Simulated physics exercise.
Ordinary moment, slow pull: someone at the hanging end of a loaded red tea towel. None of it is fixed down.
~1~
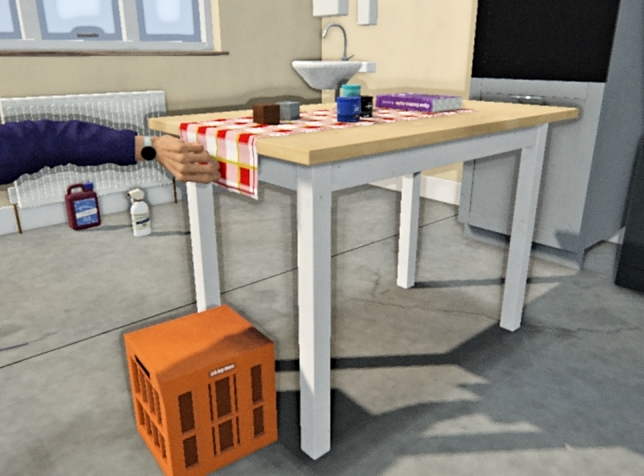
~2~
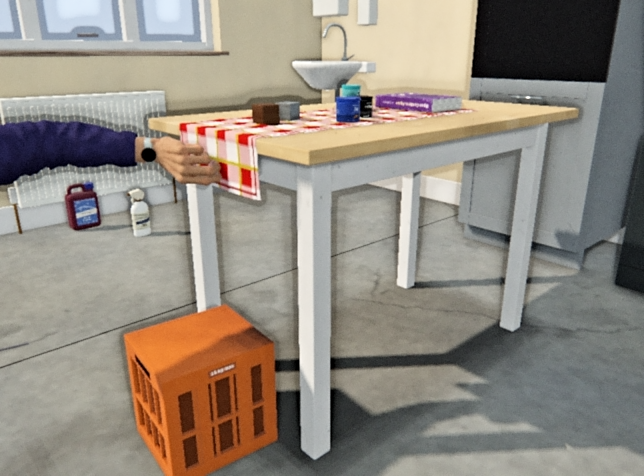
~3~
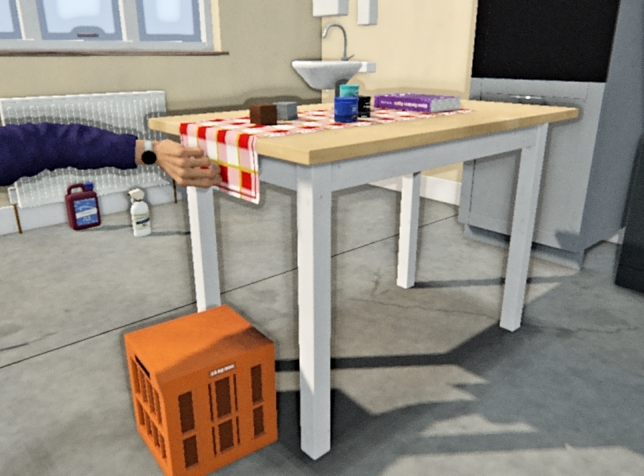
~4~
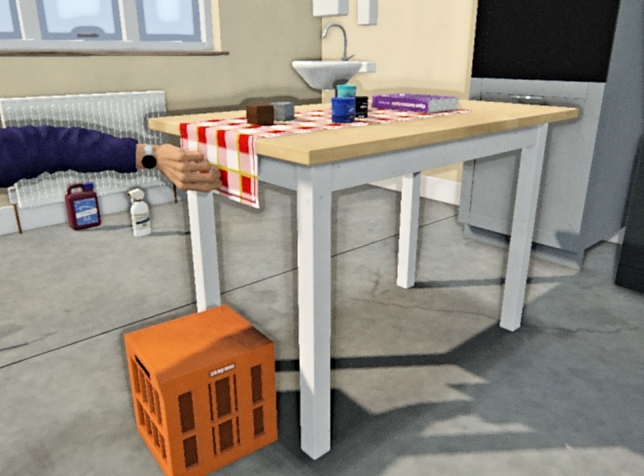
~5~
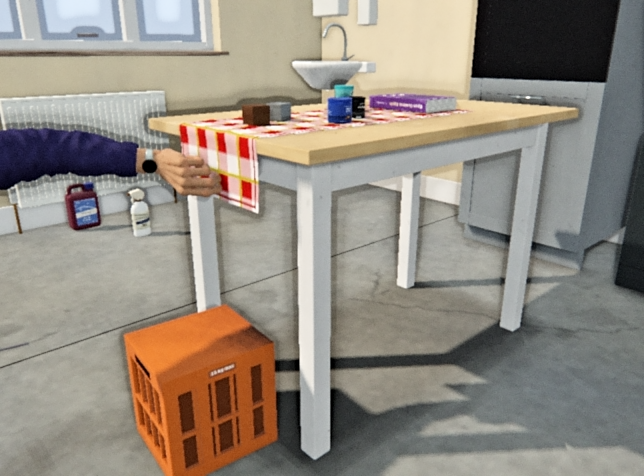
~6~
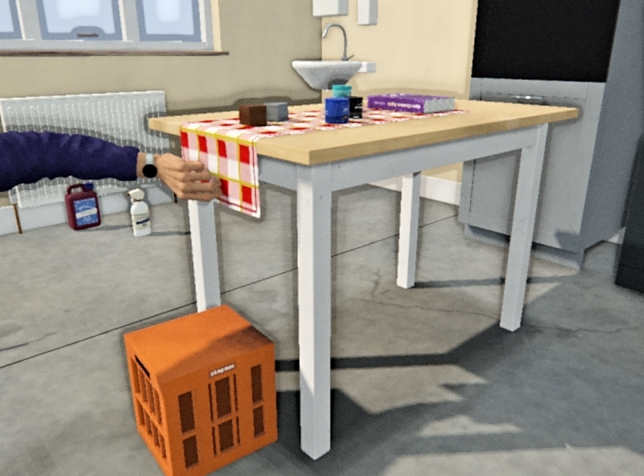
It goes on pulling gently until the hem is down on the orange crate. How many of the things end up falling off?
Three things are going to come down.
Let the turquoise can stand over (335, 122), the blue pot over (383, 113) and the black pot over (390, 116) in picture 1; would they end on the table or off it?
Result - turquoise can: Down; blue pot: Still up; black pot: Still up.
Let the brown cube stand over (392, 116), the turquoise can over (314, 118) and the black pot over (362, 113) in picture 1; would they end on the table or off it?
Brown cube stays, turquoise can gone, black pot stays.
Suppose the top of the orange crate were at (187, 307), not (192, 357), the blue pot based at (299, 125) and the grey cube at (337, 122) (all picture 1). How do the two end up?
Blue pot is gone, grey cube stays.
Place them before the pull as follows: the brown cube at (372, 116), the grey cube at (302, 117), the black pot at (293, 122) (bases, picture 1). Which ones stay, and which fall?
I'd say the brown cube hangs on, the grey cube takes a fall, and the black pot takes a fall.
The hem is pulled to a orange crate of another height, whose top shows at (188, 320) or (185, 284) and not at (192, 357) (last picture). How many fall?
That would make 2 and 1.
Soon after, hem near (221, 269); brown cube gone.
Then, hem near (223, 316); brown cube and grey cube gone.
At rest, hem on the crate; brown cube, grey cube and blue pot gone. The count of fallen things is three.
